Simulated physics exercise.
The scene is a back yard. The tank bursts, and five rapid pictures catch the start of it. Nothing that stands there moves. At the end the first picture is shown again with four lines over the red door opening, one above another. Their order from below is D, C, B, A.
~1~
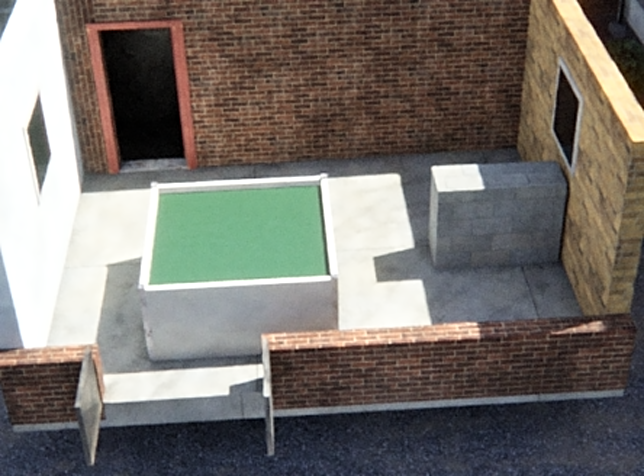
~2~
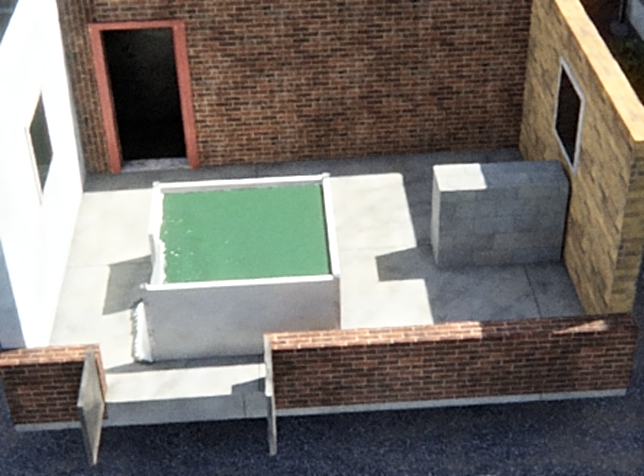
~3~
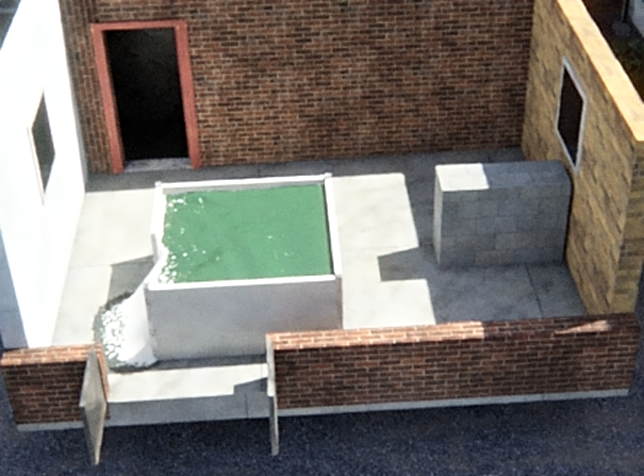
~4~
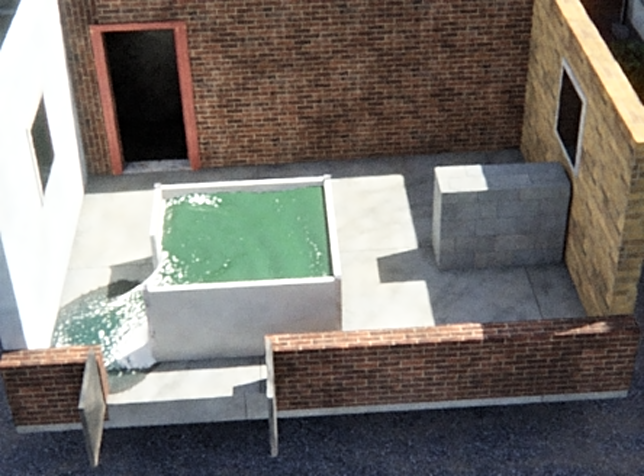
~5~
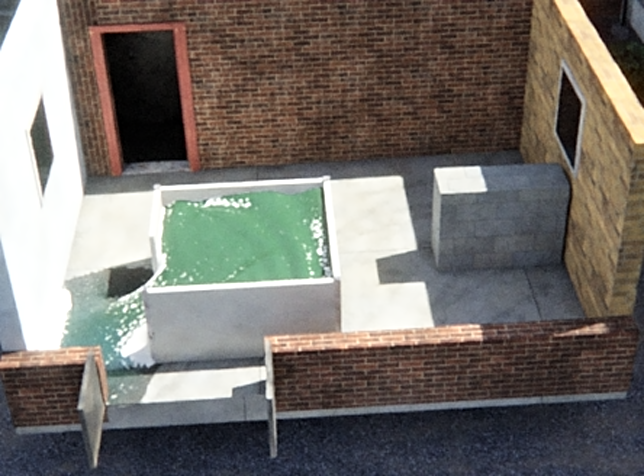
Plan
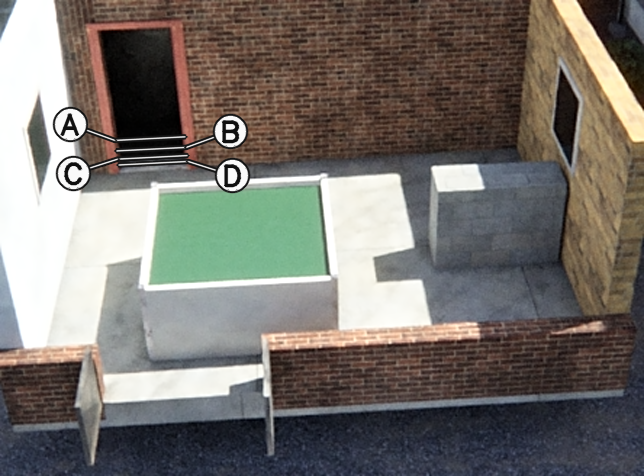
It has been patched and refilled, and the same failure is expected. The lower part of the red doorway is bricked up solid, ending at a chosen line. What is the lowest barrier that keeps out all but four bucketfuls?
B will do.
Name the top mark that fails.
Here it is mark C.
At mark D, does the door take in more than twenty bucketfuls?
Yes, it does.
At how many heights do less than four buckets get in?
Two of the four.
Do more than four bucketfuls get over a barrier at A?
No, that is safe.
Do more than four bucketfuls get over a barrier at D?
Yes.
On the marked copy, A at (150, 138); B at (151, 149); C at (152, 157); D at (153, 163); from the bottom up D, C, B, A.
If A is chosen, nothing gets over.
If B is chosen, a splash gets over, under a bucket.
If C is chosen, about 10 bucketfuls get in.
If D is chosen, dozens of bucketfuls pour in.
